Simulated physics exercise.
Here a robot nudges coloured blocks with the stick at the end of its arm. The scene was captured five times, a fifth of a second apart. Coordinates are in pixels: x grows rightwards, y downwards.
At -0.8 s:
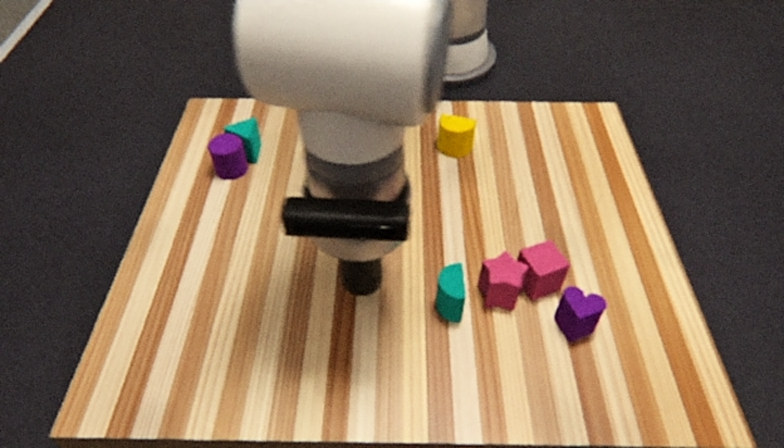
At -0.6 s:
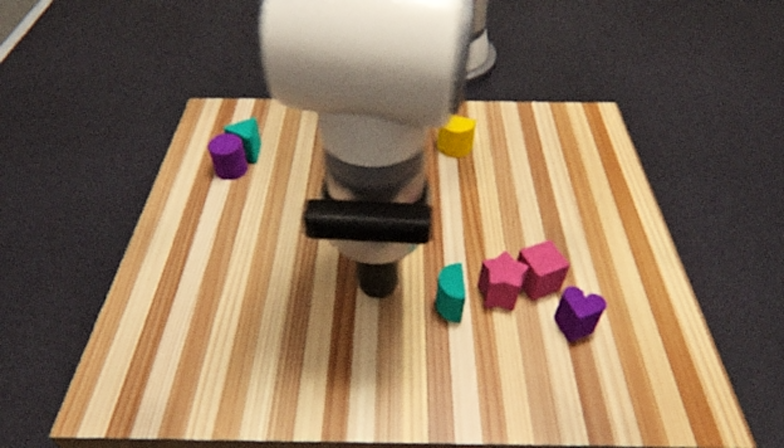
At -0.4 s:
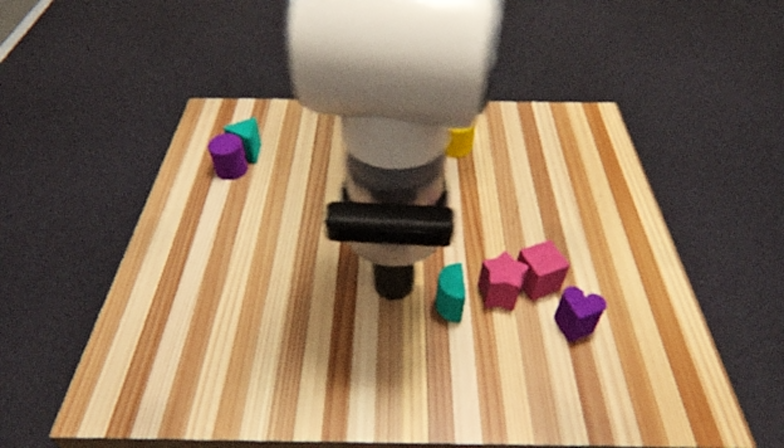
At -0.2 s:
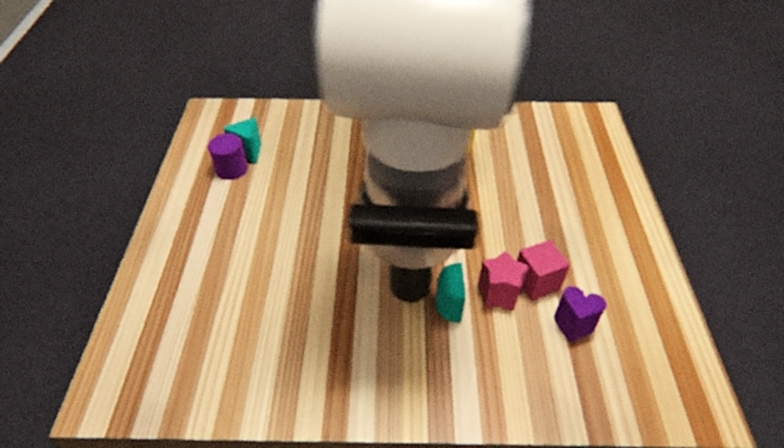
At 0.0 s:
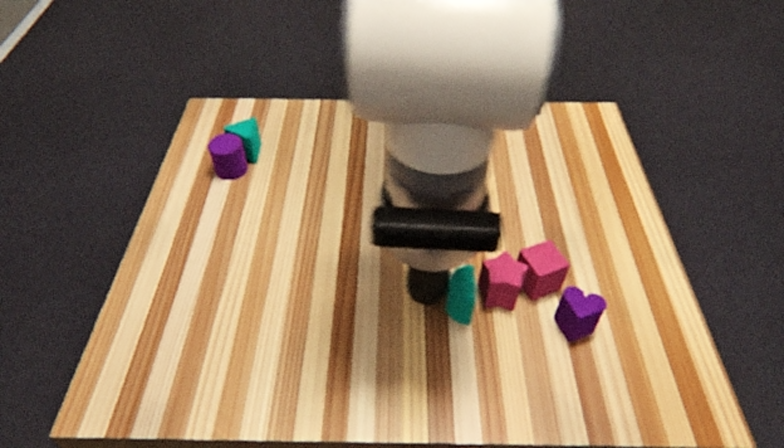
To begin with, a robot arm holds its dark stick over a striped wooden board, left of a turquoise half-round block, with a pink star, pink square block and purple heart further right. The stick glides steadily right, reaches the turquoise block and nudges it slightly right, while the others stay still.
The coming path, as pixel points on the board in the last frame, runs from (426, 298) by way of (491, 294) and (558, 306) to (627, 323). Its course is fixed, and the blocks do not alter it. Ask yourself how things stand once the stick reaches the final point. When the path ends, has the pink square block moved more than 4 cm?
Short answer: Yes.
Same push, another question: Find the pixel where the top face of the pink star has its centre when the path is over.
It comes to (651, 271).
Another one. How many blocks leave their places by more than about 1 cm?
The result: Three blocks or more.
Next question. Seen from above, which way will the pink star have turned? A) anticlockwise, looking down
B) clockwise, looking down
A - anticlockwise, looking down.
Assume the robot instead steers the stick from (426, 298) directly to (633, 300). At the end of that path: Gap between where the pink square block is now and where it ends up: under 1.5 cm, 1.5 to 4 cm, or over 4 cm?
Offset: Above 4 cm.
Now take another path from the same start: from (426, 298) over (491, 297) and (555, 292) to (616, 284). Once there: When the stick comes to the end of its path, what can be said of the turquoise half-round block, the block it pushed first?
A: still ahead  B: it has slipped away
Answer: B.
What follows on the original path. One third of the way, stick (494, 285); turquoise half-round block (529, 292); pink star (551, 271); pink square block (576, 251), turned 35° anticlockwise.
Two thirds of the way, stick (563, 297); turquoise half-round block (565, 313), turned 65° clockwise; pink star (611, 273), turned 50° anticlockwise; pink square block (600, 242), turned 70° anticlockwise; purple heart block (613, 314), turned 60° clockwise.
At the end, stick (632, 314); turquoise half-round block (565, 313), turned 65° clockwise; pink star (651, 271), turned 120° anticlockwise; pink square block (600, 242), turned 75° anticlockwise; purple heart block (640, 331), turned 125° clockwise.
